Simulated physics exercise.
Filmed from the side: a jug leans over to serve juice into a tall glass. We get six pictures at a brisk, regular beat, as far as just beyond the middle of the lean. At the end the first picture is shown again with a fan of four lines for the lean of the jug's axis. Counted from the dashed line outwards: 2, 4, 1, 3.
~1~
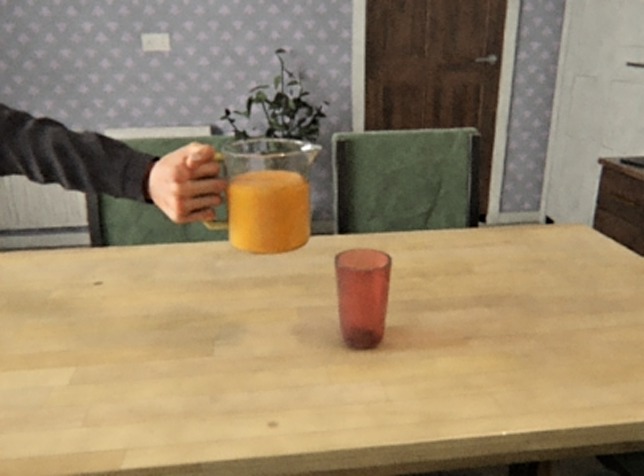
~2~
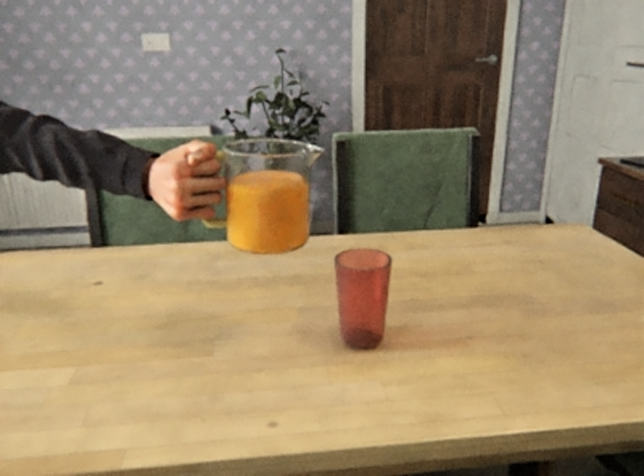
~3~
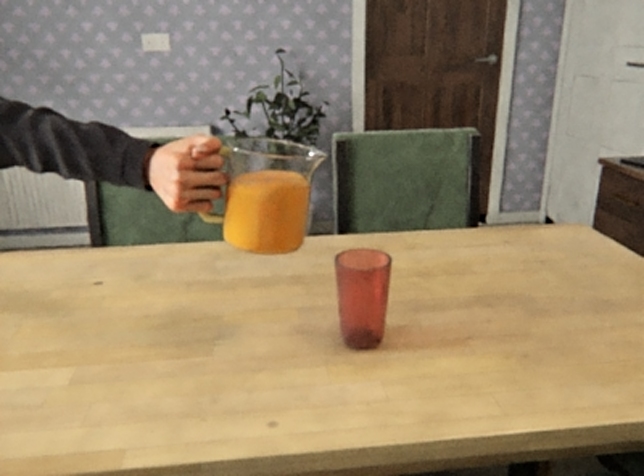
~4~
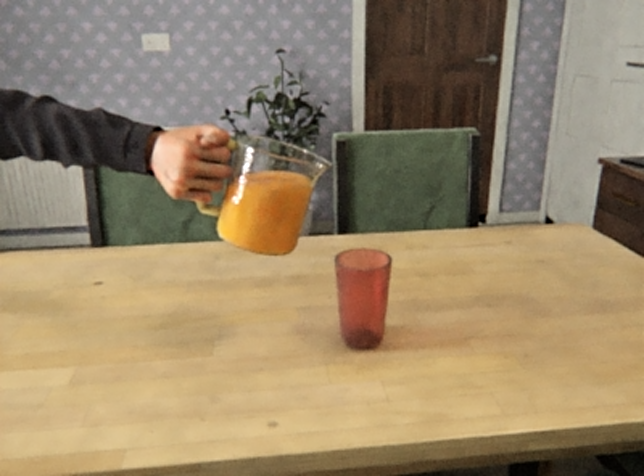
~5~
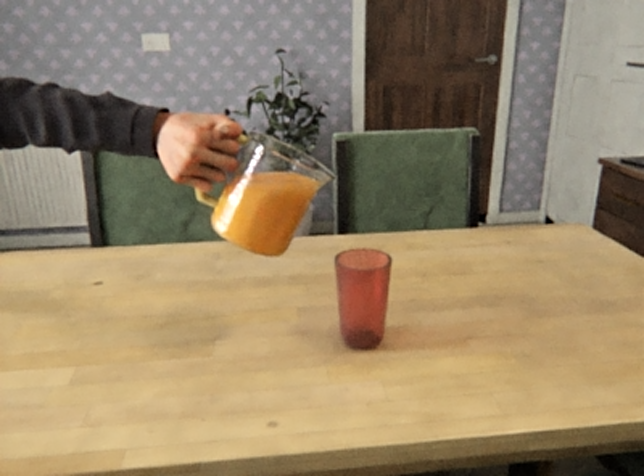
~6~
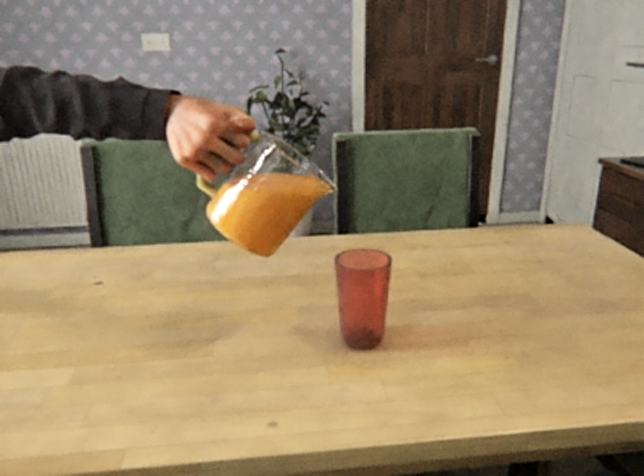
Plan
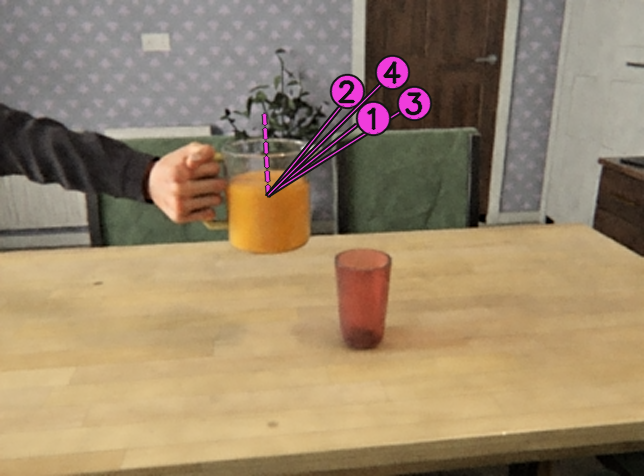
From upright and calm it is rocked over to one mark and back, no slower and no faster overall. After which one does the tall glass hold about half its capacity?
Line 3.
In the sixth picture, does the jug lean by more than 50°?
No.
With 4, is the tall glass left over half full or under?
Under half.
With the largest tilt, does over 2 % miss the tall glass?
No.
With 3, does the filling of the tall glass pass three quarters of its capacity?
No, it does not.
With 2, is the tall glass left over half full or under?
Under.
In magenta, 1 at (356, 125); 2 at (339, 107); 3 at (399, 112); 4 at (380, 84).
With 1, the tall glass ends with about 29 % of what it can hold.
With 2, the tall glass ends with about 7 % of what it can hold.
With 3, the tall glass ends with about 47 % of what it can hold.
With 4, the tall glass ends with about 16 % of what it can hold.
